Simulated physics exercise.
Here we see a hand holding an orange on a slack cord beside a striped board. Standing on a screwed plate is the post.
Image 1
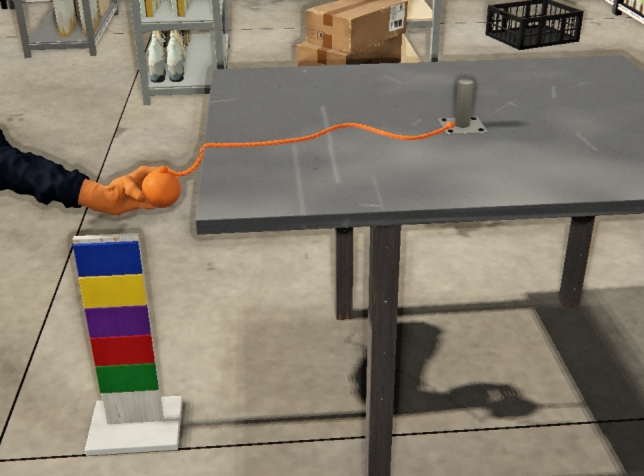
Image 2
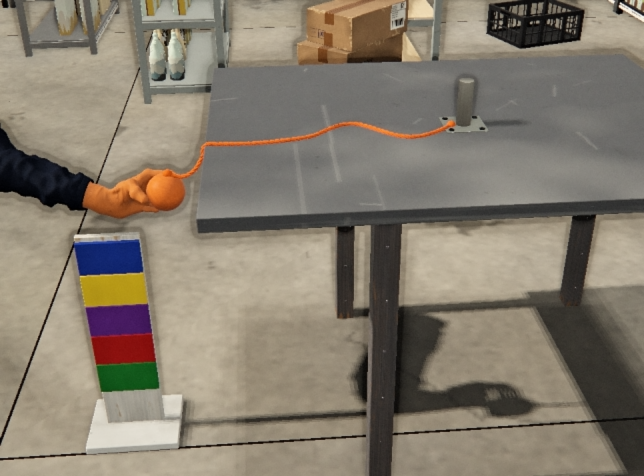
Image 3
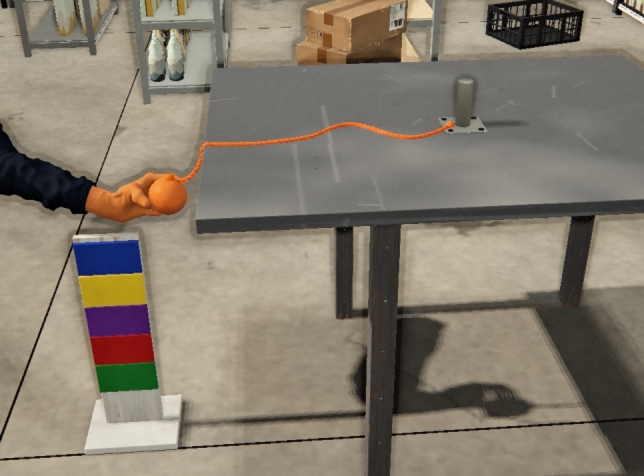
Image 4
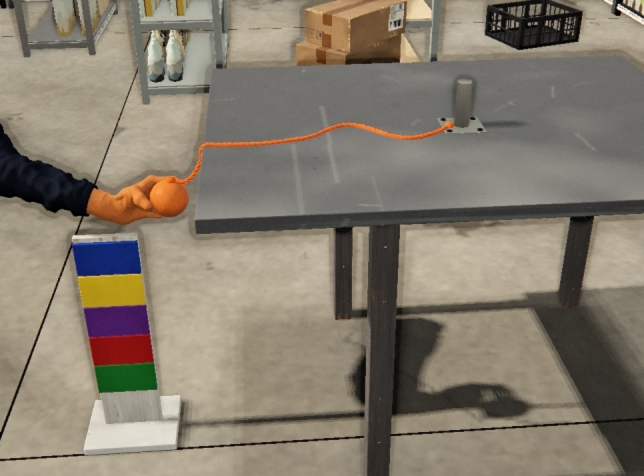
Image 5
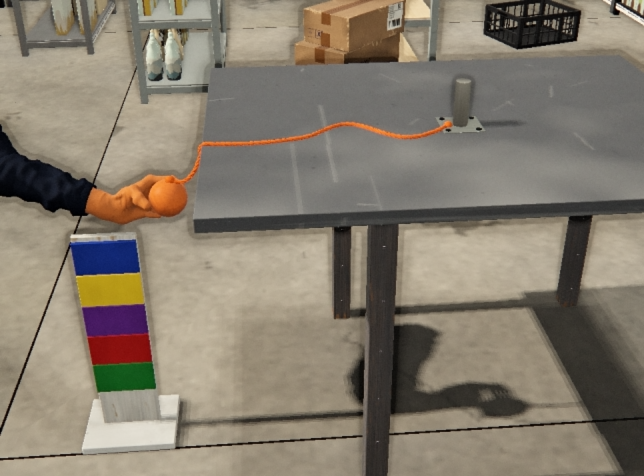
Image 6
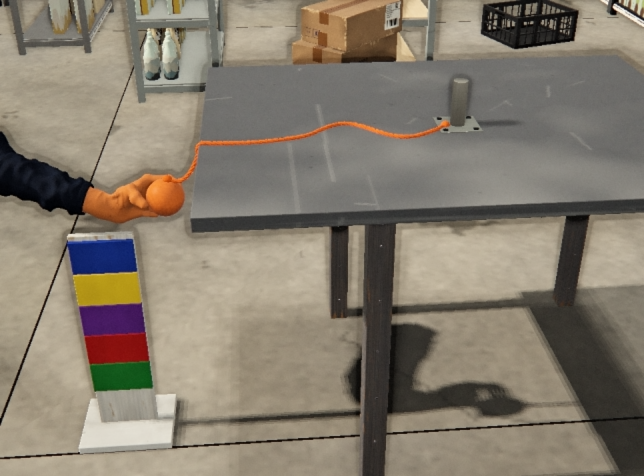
A gloved hand holding an orange ball on a slack cord beside a grey table and striped board, barely moving.
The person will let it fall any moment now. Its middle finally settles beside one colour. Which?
Blue.
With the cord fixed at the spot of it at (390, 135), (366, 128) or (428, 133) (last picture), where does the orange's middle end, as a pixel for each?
In that order: (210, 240), (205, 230) and (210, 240).
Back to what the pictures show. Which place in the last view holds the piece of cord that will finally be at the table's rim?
That spot is roughly at (233, 144).
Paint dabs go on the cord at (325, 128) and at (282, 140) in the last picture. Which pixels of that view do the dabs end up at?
At (298, 134) for the first, at (245, 137) for the second.
Early on, orange near (186, 241); level with blue.
Midway, orange near (219, 242); level with blue.
Near the end, orange near (217, 246); level with blue.
Finally, orange near (211, 247); level with blue. The blue one.
